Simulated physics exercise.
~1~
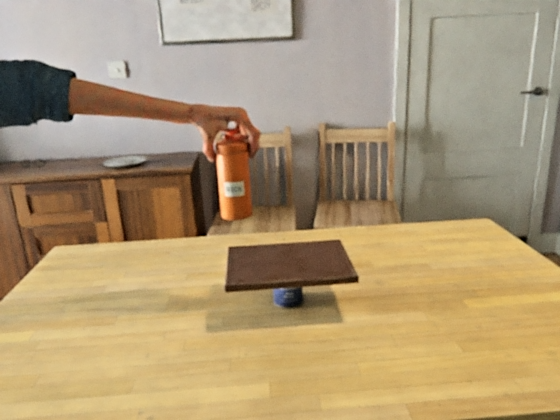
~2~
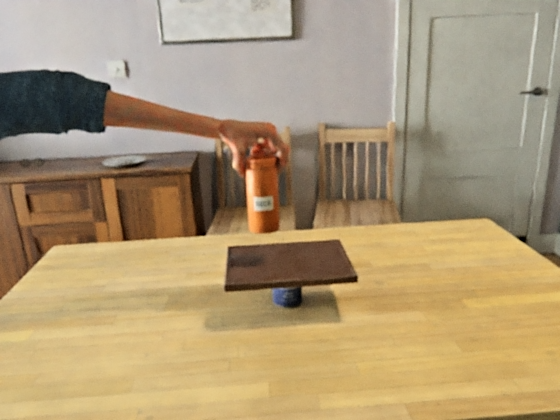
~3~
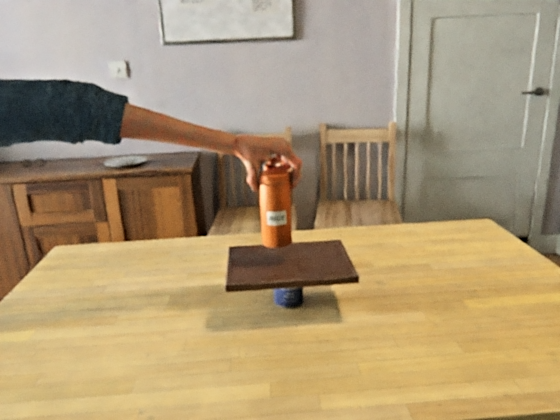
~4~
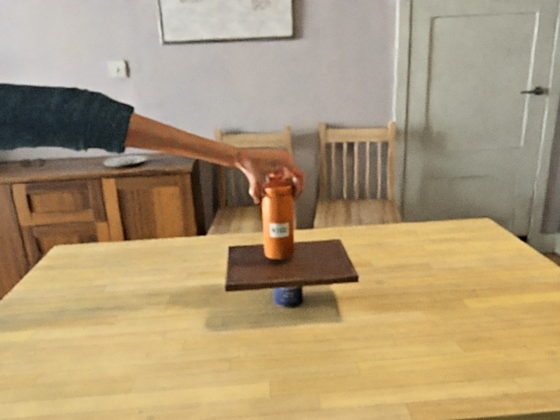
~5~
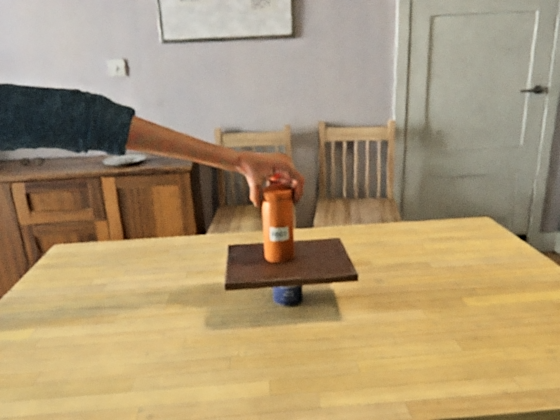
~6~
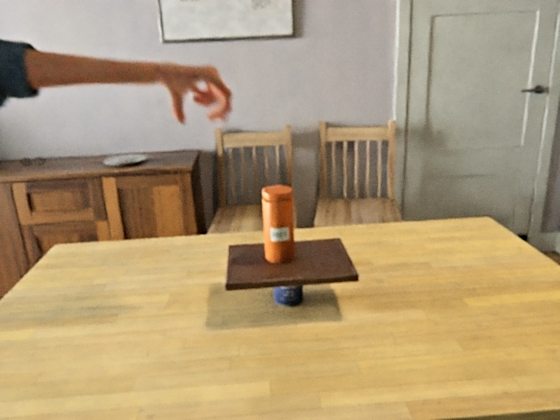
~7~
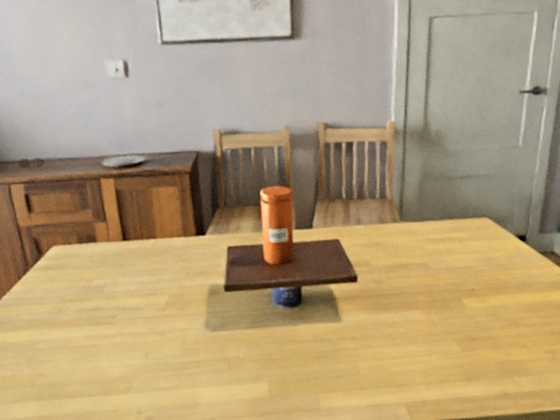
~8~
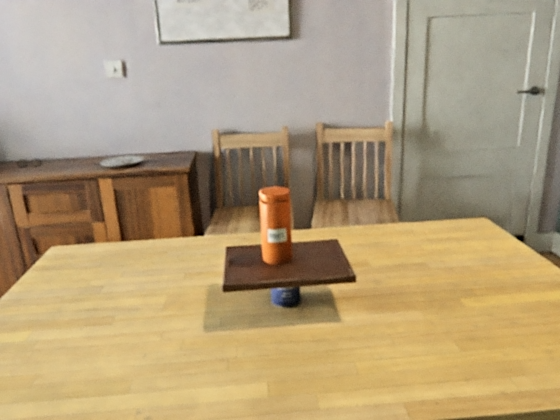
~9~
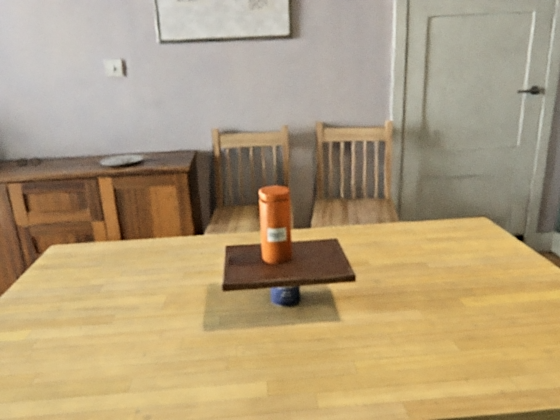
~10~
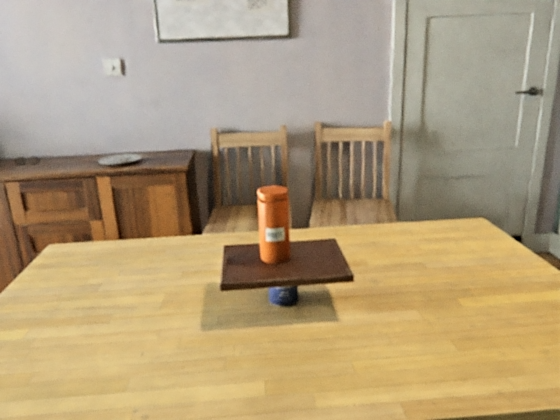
On a wooden table, a hand sets an orange jar on a propped brown board, which stays balanced.
